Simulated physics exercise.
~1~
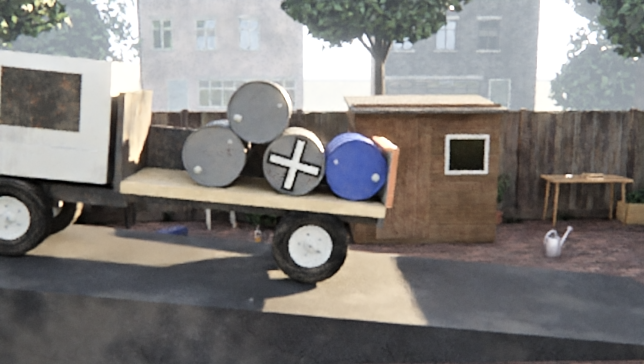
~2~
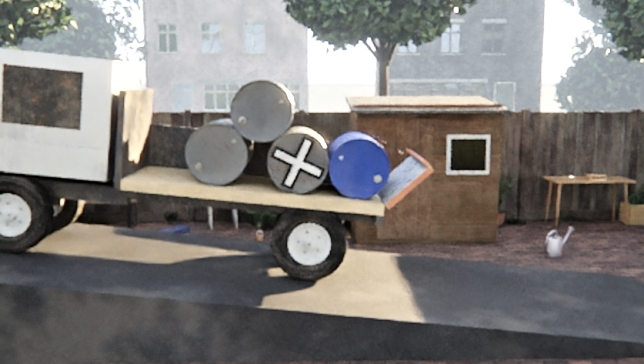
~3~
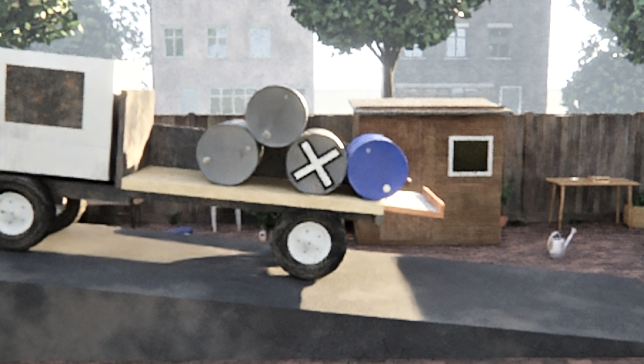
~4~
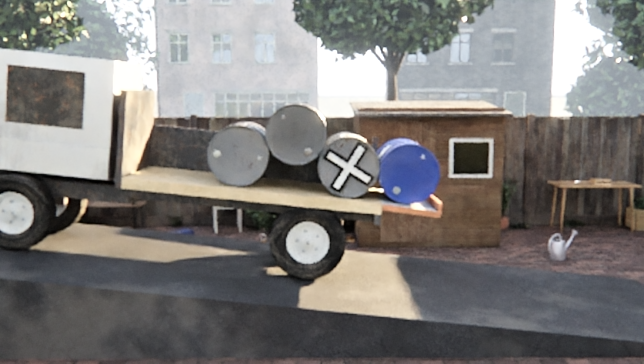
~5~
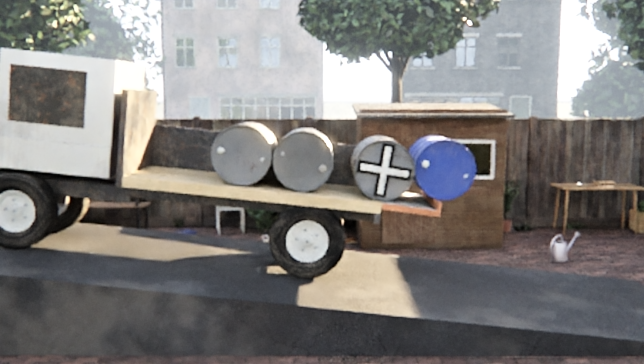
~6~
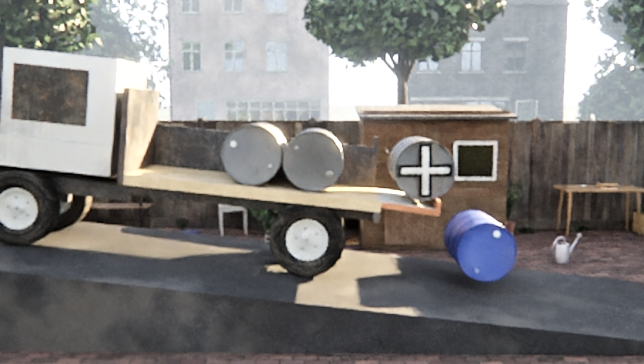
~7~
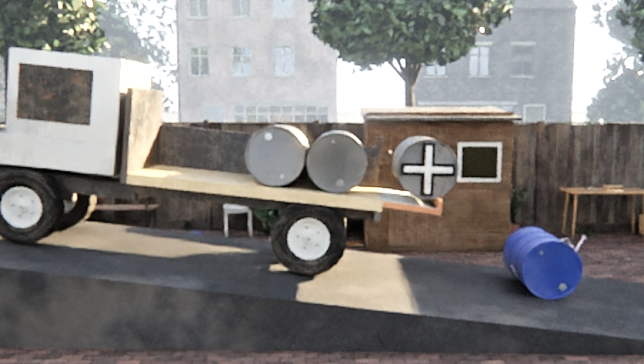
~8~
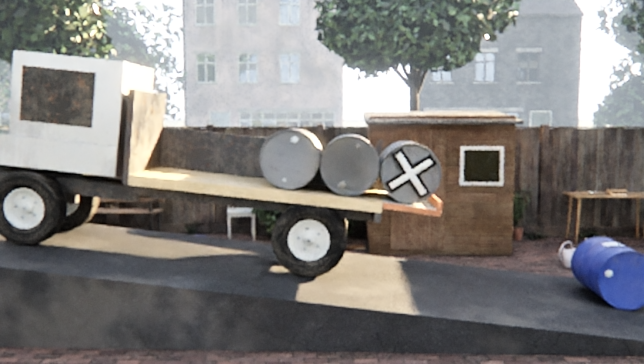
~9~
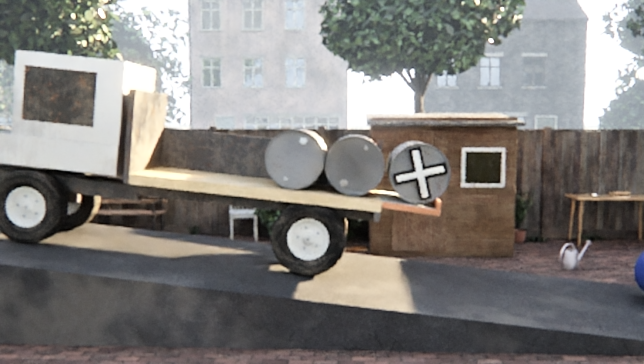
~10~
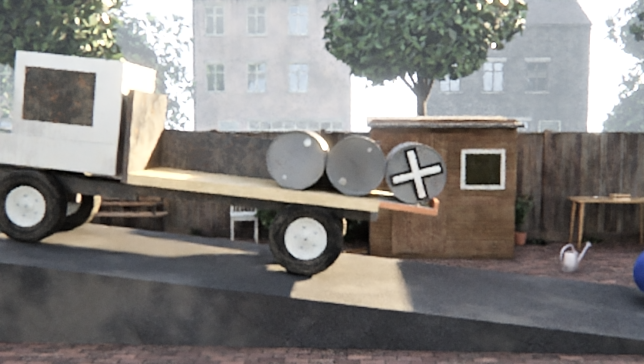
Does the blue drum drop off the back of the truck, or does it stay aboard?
The blue drum drops off the back of the truck. It rolls over the end of the lowered tailgate and lands on the ground.
